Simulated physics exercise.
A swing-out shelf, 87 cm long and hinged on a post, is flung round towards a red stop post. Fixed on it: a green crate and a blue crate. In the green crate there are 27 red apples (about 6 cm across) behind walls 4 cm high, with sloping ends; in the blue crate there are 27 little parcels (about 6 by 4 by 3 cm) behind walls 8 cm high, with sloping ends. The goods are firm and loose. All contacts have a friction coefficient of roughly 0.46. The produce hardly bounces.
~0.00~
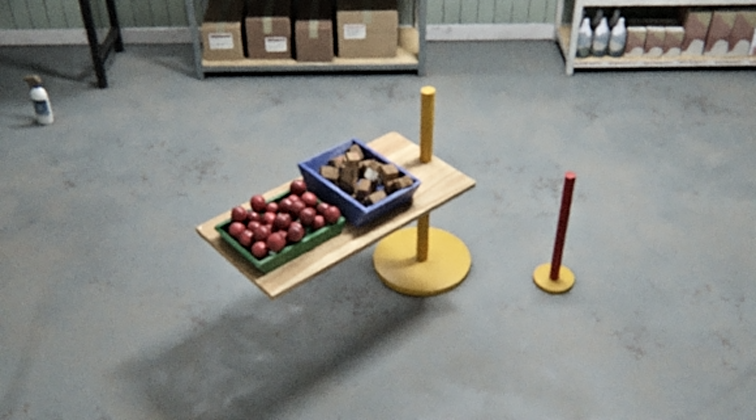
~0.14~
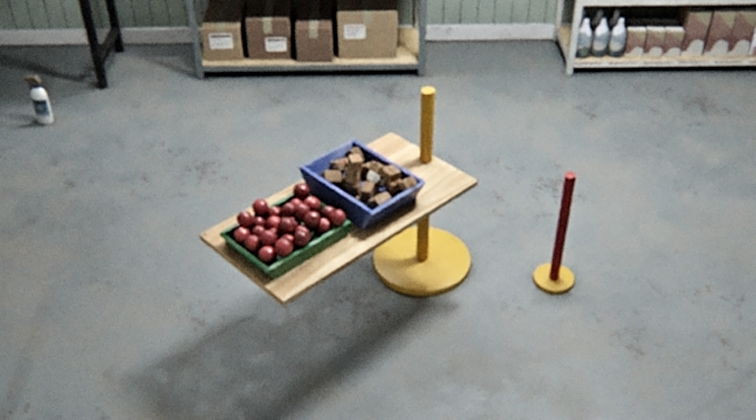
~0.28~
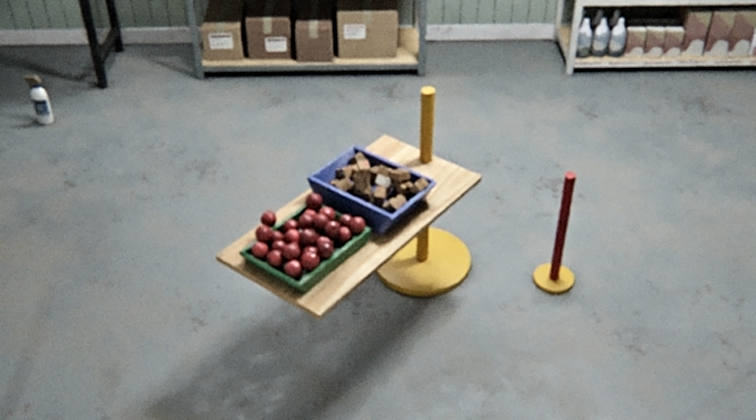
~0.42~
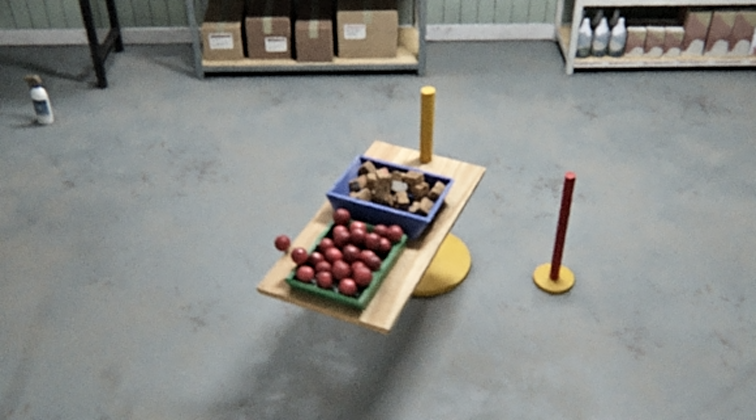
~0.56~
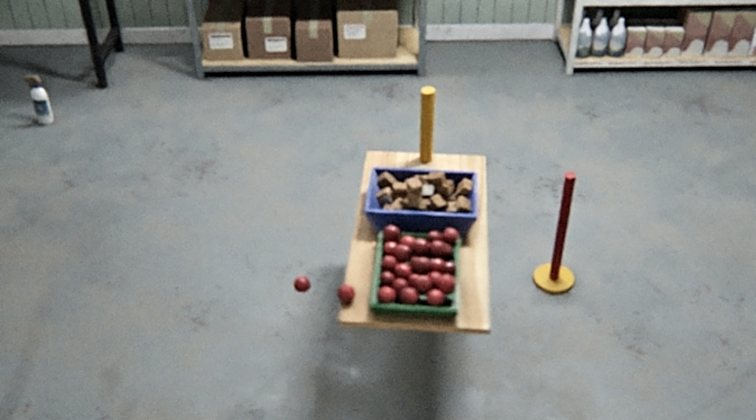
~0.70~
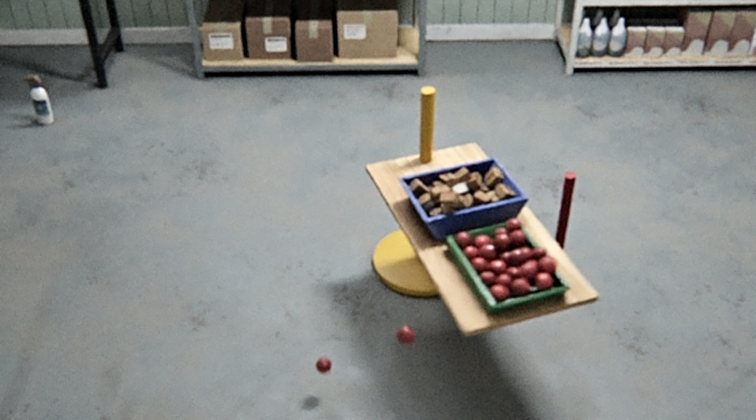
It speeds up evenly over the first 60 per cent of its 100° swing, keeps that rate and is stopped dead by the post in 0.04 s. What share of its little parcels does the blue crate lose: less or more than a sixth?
It sheds less than a sixth of them.
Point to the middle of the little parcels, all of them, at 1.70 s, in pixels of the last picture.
Near (510, 183).
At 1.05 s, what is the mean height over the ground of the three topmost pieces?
About 66 cm.
After 0.85 s, it reaches the stop.
After 0.93 s, green crate 22 in, 5 out and blue crate 27 in, 0 out.
After 1.05 s, green crate 16 in, 11 out and blue crate 27 in, 0 out.
After 1.27 s, green crate 16 in, 11 out and blue crate 27 in, 0 out.
When it is over (at 1.70 s), green crate 16 in, 11 out and blue crate 27 in, 0 out. Asked share, 0 of 27, 0 per cent.
